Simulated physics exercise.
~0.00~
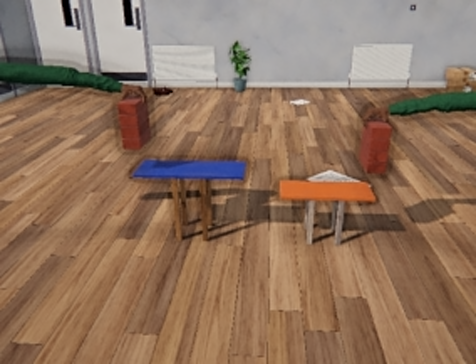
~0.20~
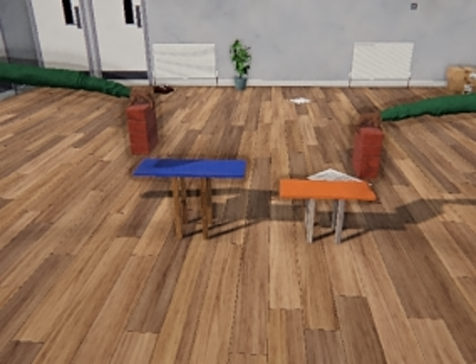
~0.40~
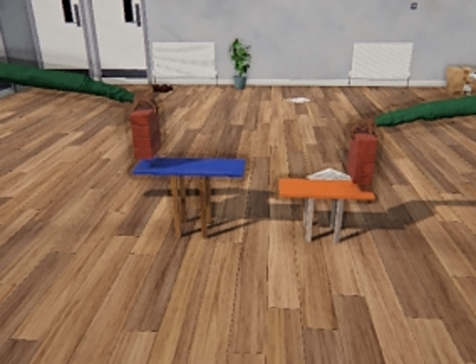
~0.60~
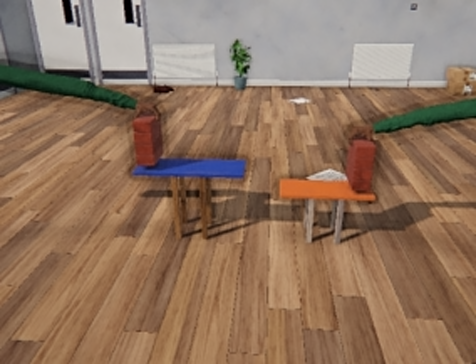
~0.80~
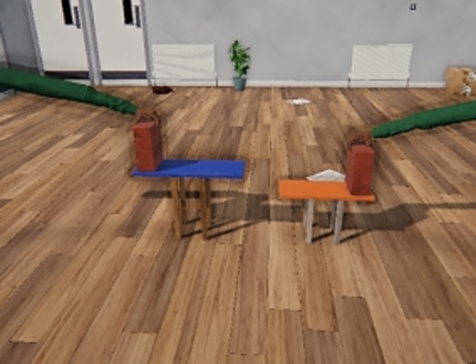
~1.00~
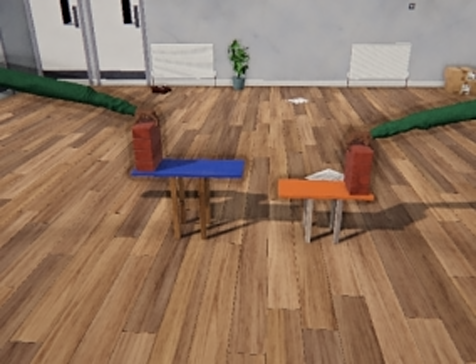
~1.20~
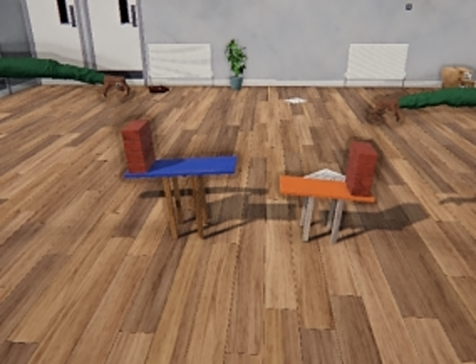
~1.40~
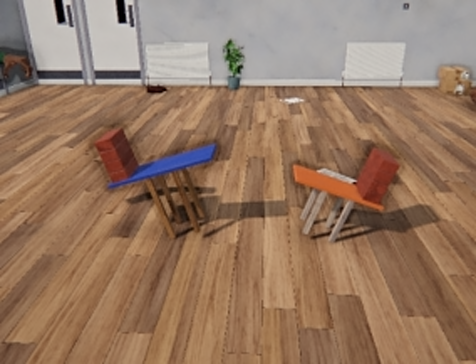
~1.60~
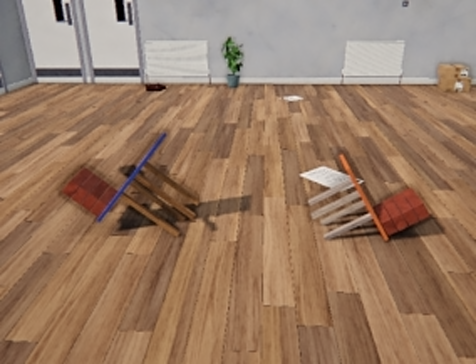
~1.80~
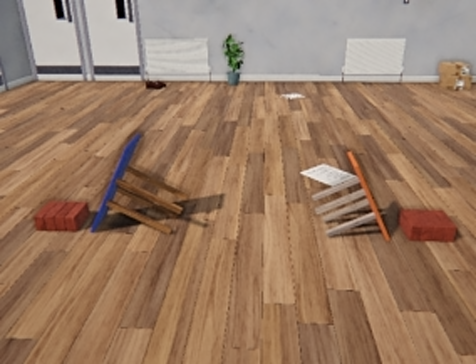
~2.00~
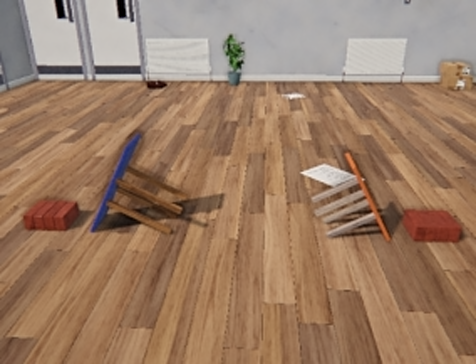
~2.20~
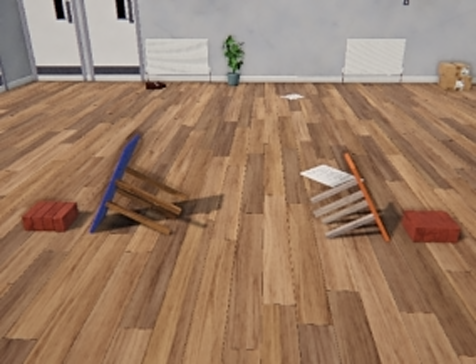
At the start, a blue-topped small table and a lower orange-topped one stand on a wooden floor, while two long green arms bring in red brick blocks from either side. The arms move the blocks inward and lower them onto the outer ends of the tabletops, the left block on the blue table and the right one on the orange. The grippers then let go and draw back. Both tables tip outward, and the bricks slide off and drop to the floor. Finally, both tables lie tipped over with their legs pointing inward, a brick block resting beside each.
